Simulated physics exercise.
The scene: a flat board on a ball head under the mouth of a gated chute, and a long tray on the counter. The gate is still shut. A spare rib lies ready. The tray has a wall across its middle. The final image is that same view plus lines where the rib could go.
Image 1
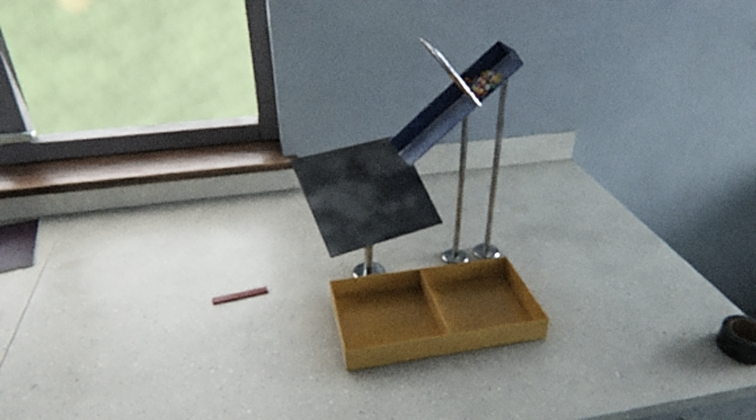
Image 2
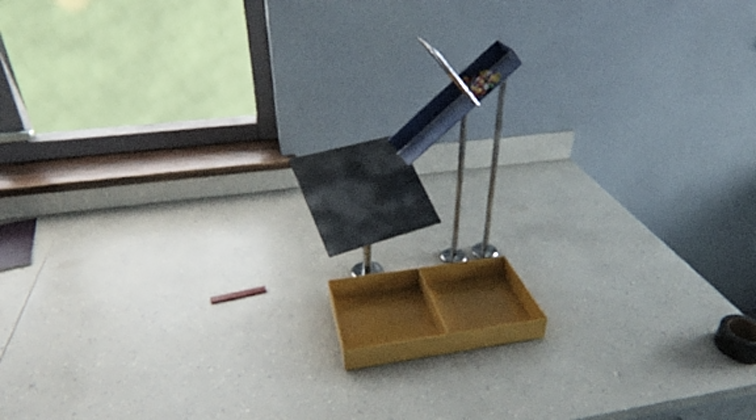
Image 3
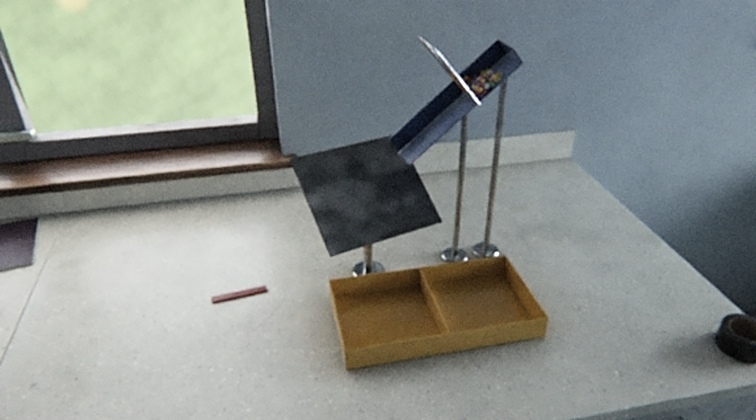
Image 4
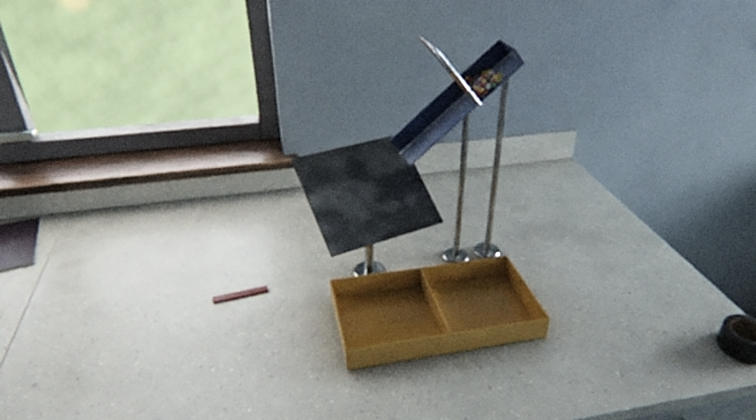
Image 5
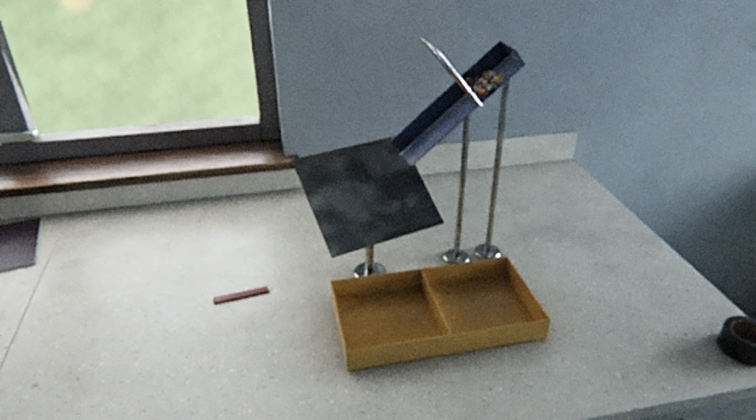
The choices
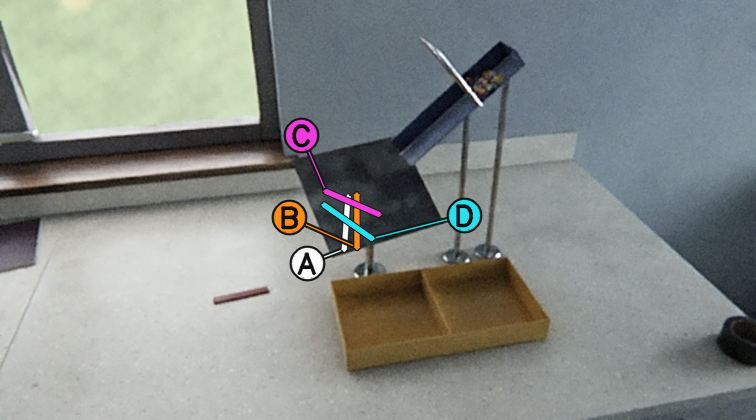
On a pale counter beside a window, small beads sit behind a gate in a raised, sloping blue chute, above a tilted dark board and a divided yellow-brown tray; apart from slight shifts of the view, nothing moves.
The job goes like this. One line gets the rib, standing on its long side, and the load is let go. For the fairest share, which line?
I would pick line C.
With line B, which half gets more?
Left.
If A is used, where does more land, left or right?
Left.
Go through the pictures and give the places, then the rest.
The first frame shows load behind the gate (476, 84), round plastic beads; lip of the chute (405, 159), sloping fairly steeply.
The second frame shows middle of the board (366, 191), tilted fairly steeply; middle of its low edge (388, 239); of its high edge (345, 146).
The third frame shows front corners of the tray (346, 350) and (548, 318); front end of its middle wall (450, 333); gate still shut (457, 81).
The fourth frame shows middle of the load (477, 83); lip (406, 158).
The fifth frame shows middle of the load (477, 84); lip (406, 159).
On the marked copy, line A from (347, 196) to (344, 249); line B from (356, 194) to (357, 247); line C from (325, 191) to (379, 214); line D from (323, 204) to (372, 238).
Choosing A, of what is caught, every piece in the left half, not one piece in the right.
Choosing B, of what is caught, almost all in the left half, about a tenth in the right.
Choosing C, of what is caught, roughly a third in the left half, roughly two thirds in the right.
Choosing D, of what is caught, almost all in the left half, about a tenth in the right.
